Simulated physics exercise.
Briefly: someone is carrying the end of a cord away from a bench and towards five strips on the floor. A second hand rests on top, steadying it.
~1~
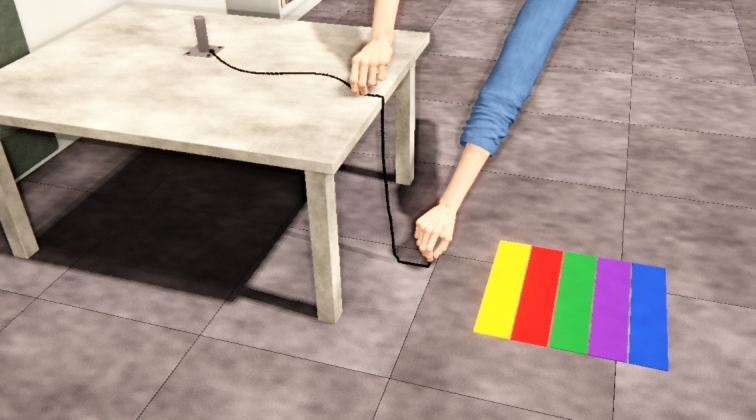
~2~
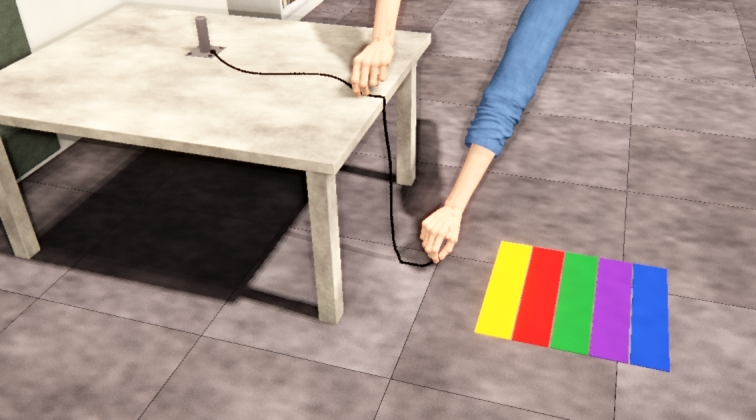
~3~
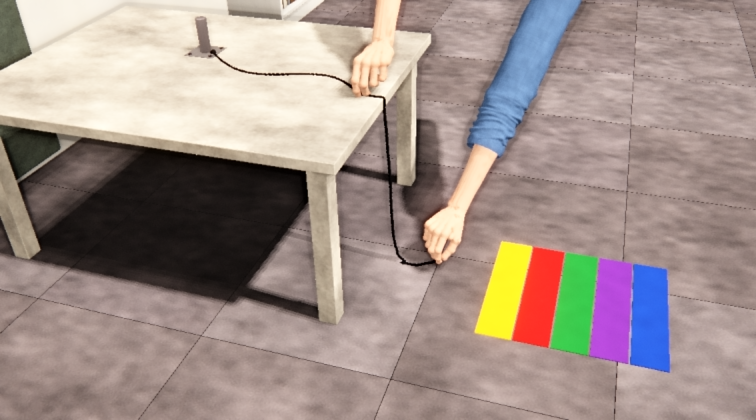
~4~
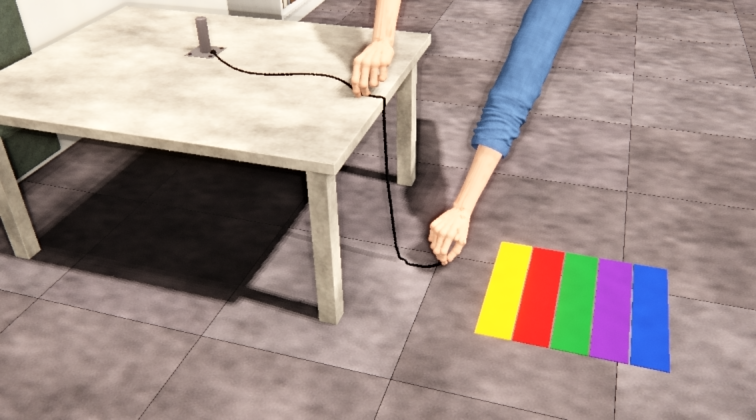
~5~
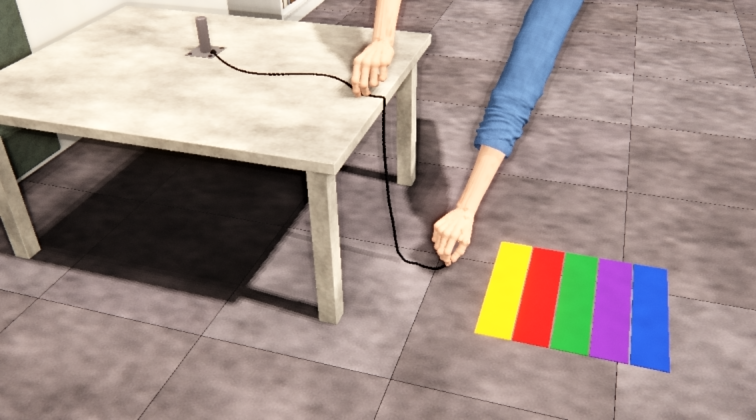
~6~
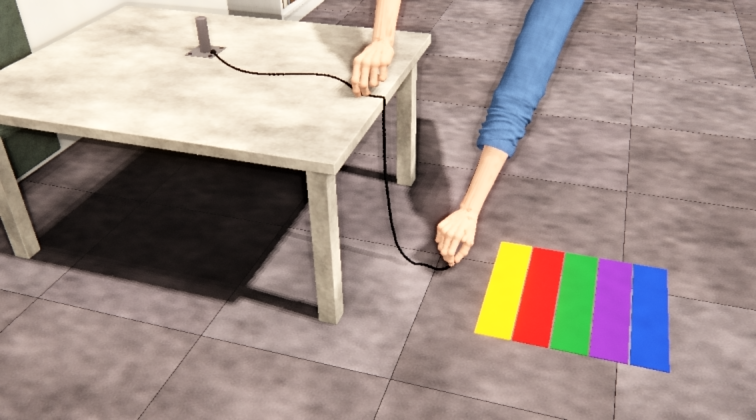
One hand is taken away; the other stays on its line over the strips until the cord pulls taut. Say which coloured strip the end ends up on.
It ends up on the green strip.
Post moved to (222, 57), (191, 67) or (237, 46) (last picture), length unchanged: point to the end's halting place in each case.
First (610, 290), then (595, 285), and last (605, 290).
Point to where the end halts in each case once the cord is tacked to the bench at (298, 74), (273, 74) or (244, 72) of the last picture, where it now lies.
Approximately (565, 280), (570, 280) and (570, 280) respectively.
Early on, end near (522, 274); over yellow.
Midway, end near (557, 280); over red.
At the end of the slack, end near (579, 284); over green. Over green.
